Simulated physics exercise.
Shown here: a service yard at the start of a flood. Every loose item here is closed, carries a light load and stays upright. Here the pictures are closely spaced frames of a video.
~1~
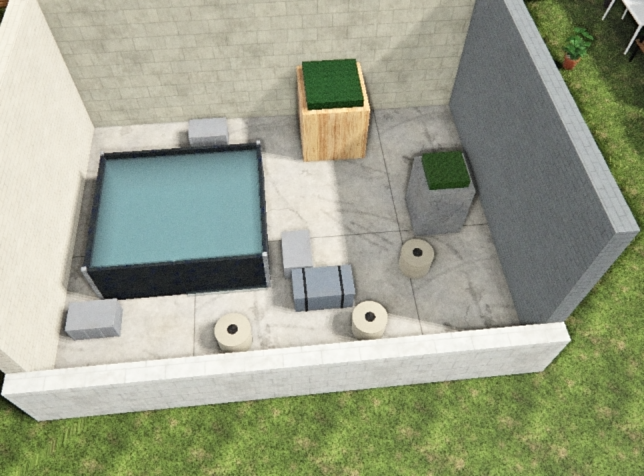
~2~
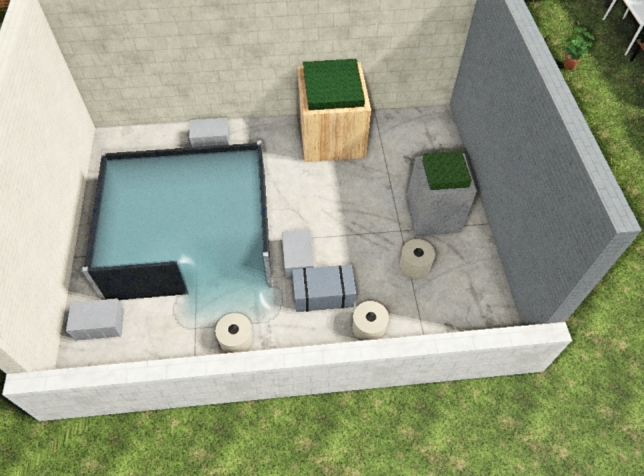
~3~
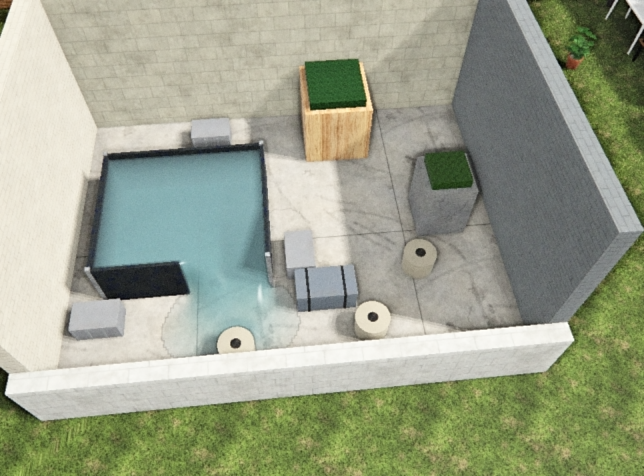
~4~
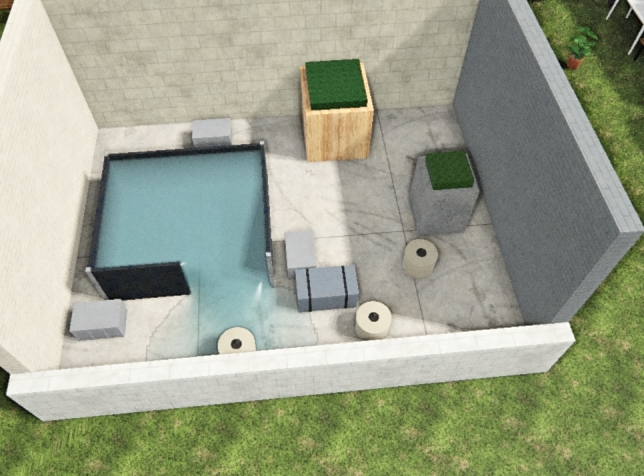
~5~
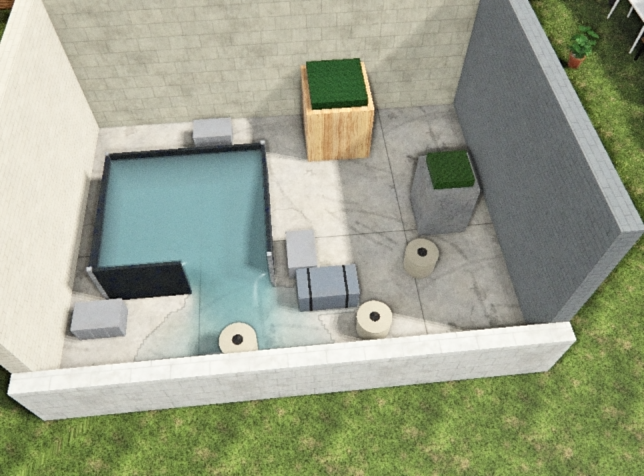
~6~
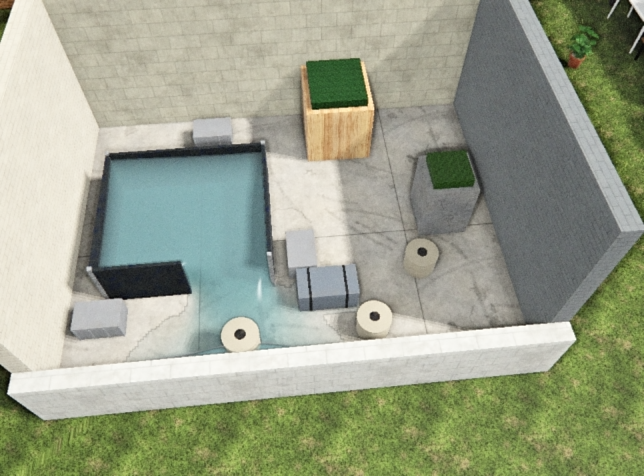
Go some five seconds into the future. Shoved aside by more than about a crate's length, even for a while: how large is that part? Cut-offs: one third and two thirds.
Two thirds or higher.
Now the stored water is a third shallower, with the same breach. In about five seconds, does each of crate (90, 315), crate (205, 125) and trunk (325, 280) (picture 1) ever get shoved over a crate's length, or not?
In the order you named them: Went past the threshold, stayed within the threshold, stayed within the threshold.
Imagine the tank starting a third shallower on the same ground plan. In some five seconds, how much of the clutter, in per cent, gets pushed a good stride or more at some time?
About 60 in every hundred loose things.
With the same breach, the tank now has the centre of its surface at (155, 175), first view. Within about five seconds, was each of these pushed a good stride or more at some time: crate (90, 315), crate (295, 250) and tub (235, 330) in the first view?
Well, the first one got driven a long way, the second didn't get far, and the third got driven a long way.
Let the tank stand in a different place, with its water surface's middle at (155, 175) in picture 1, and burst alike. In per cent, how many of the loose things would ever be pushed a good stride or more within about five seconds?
Estimate: Close to 70 per cent.
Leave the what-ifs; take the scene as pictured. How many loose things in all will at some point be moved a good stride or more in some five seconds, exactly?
6 of them.
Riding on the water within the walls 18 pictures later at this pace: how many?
The figure is 4.
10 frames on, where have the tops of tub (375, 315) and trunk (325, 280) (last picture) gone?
I'd say around (431, 254) for the first and around (343, 255) for the second.
A moment on, 0 of 7 are well off their spots; 1 afloat.
Next, 3 of 7 are well off their spots; 3 afloat.
Later, 5 of 7 are well off their spots; 4 afloat.
In the end, 6 of 7 are well off their spots, and 6 have been at some point; 4 afloat.
